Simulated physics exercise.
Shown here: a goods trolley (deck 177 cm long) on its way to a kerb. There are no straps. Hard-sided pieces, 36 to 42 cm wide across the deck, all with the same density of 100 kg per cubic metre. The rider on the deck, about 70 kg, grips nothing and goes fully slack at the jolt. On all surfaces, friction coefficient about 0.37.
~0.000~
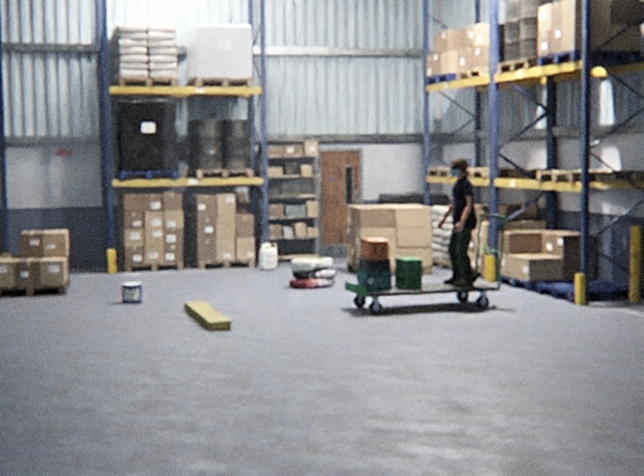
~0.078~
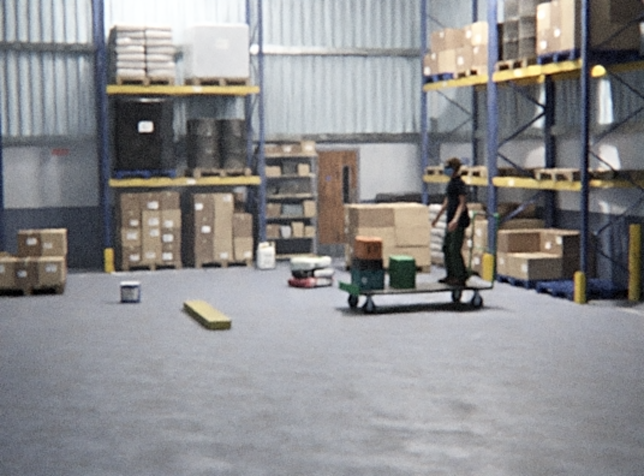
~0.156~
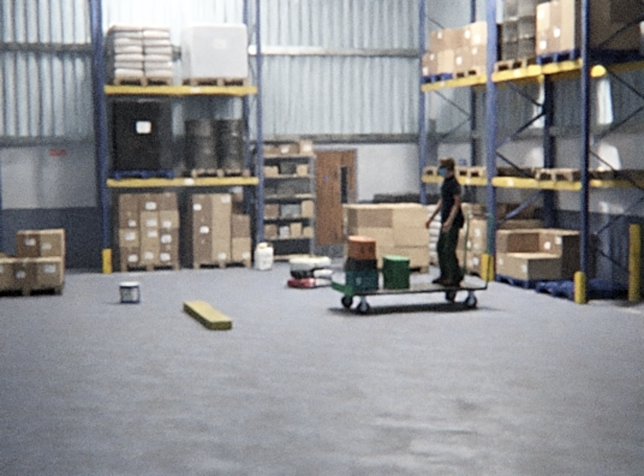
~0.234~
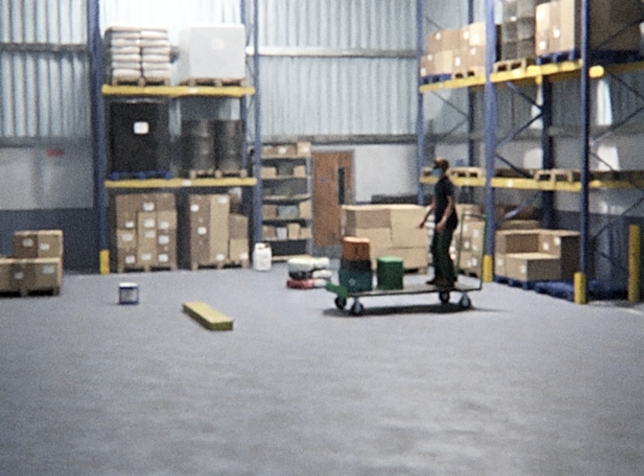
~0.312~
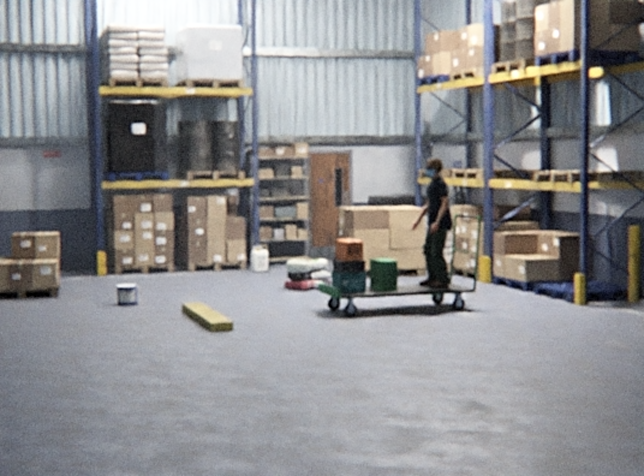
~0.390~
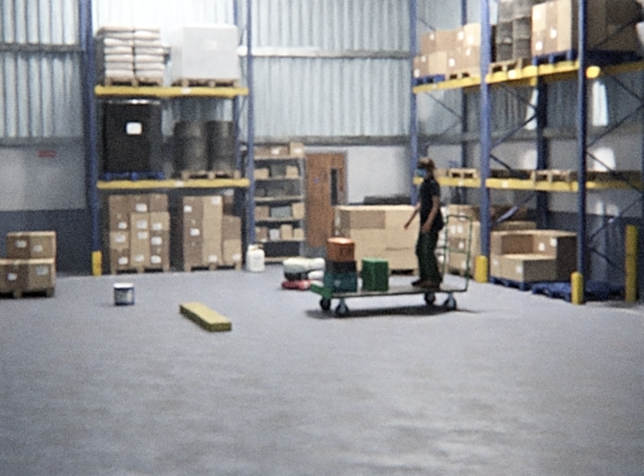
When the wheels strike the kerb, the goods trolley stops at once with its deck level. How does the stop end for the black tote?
Seems to me it will wind up inside the bed.
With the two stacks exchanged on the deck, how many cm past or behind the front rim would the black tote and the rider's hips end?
In that case the black one ends 40 cm behind the front rim and the hips 110 cm behind it.
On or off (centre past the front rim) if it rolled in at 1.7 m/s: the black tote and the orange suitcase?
In that case the black one would not stay put and the orange one would not stay put.
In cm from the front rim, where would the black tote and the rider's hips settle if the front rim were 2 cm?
With that rim, black stays 10 cm behind and the hips stay 110 cm behind.
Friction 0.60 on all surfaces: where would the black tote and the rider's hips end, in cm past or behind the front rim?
The black one would stop 20 behind the front rim, and the hips 120 behind it.
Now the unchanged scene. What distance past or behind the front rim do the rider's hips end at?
Around 110 cm back from the rim.
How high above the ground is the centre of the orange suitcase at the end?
80 cm.
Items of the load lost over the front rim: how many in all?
The number of them is 0.
The wheels strike at 1.69 s.
After 1.94 s the black tote is 12 cm behind the rim, tilted 0°, near (216, 271) in the last picture's view.
After 2.24 s the black tote is 12 cm behind the rim, tilted 0°, near (216, 271) in the last picture's view.
After 2.69 s the black tote is 12 cm behind the rim, tilted 0°, near (216, 271) in the last picture's view.
At rest, 3.3 s, nothing is past the rim; behind it, black tote, teal carton, green crate, orange suitcase and the rider's hips.
